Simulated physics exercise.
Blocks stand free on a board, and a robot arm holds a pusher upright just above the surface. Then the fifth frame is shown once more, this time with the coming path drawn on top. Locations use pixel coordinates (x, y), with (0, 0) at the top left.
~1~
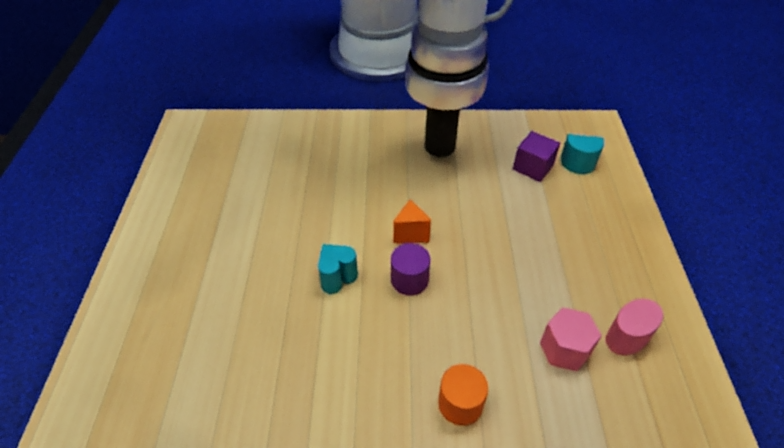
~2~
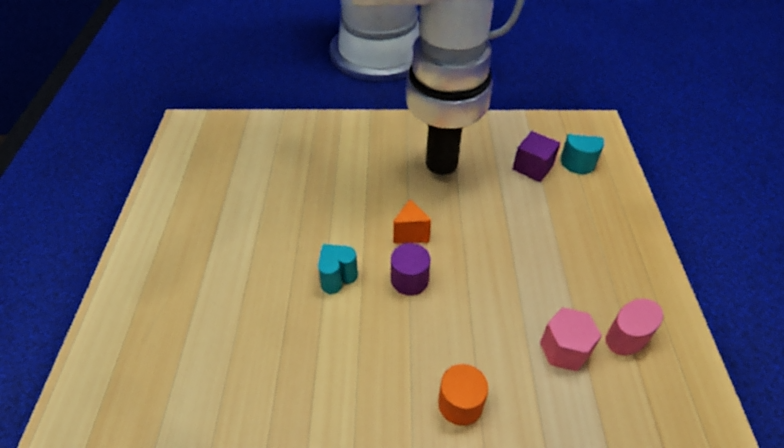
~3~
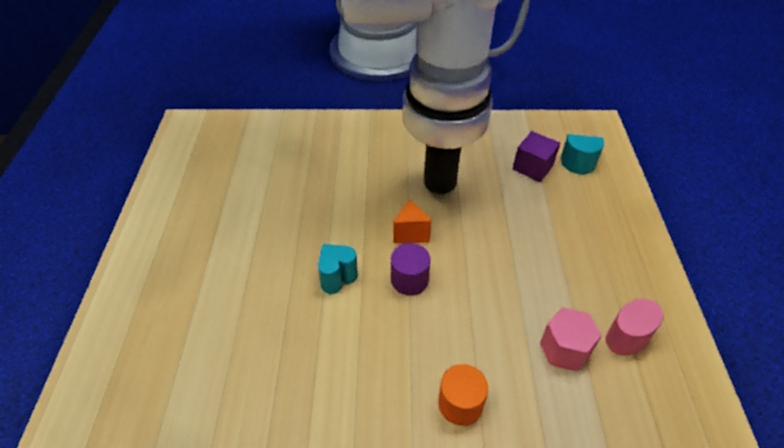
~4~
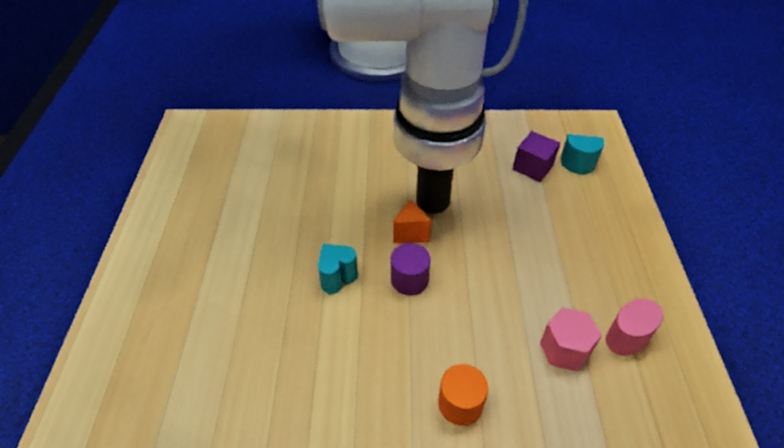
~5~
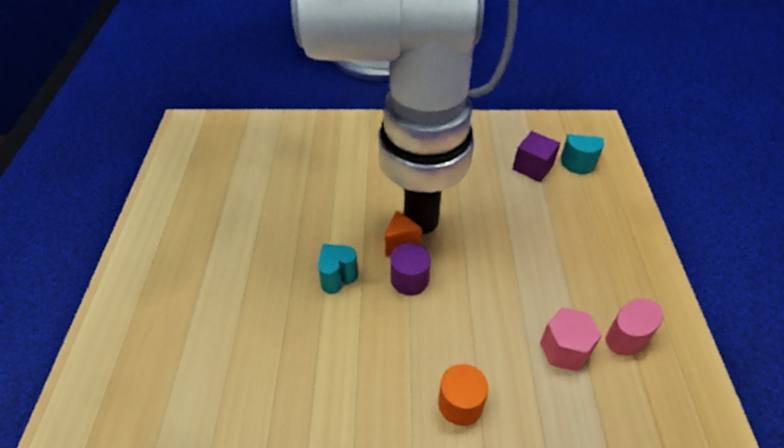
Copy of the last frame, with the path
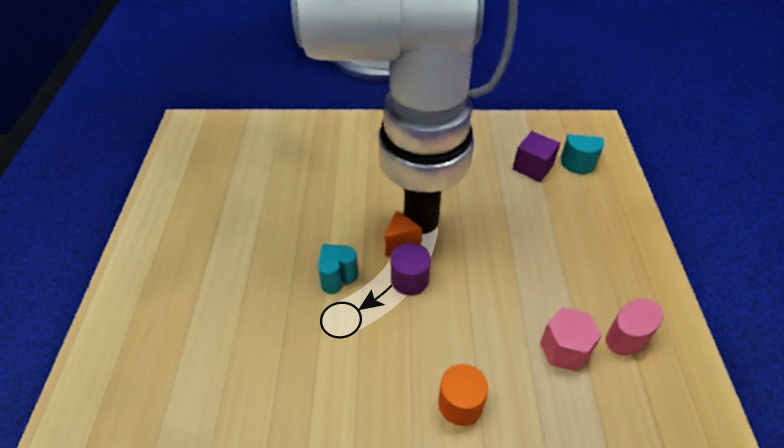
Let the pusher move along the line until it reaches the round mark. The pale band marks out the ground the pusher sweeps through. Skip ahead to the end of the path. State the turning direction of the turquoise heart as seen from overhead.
The sense of turning is anti-clockwise.
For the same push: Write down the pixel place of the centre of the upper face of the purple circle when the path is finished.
In the picture, that point is around (394, 311).
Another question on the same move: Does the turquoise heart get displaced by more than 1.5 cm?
I'd say no.
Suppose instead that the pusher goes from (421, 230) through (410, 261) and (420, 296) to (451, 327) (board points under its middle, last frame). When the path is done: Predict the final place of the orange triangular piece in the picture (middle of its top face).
I'd guess (380, 251).
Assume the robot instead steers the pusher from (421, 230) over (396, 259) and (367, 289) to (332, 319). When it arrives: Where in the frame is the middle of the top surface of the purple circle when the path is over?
It should be at (405, 281) by then.
Path on the board, from (421, 230) via (408, 263) and (381, 295), ending at (341, 320).
The first path, step by step. One third of the way, pusher at (409, 255); orange triangular piece at (378, 246), turned 25° clockwise; purple circle at (406, 274).
Two thirds of the way, pusher at (381, 287); turquoise heart at (328, 255), turned 20° anticlockwise; orange triangular piece at (361, 253), turned 85° clockwise; purple circle at (396, 307).
At the end, pusher at (340, 311); turquoise heart at (328, 255), turned 20° anticlockwise; orange triangular piece at (360, 253), turned 90° clockwise; purple circle at (394, 311).
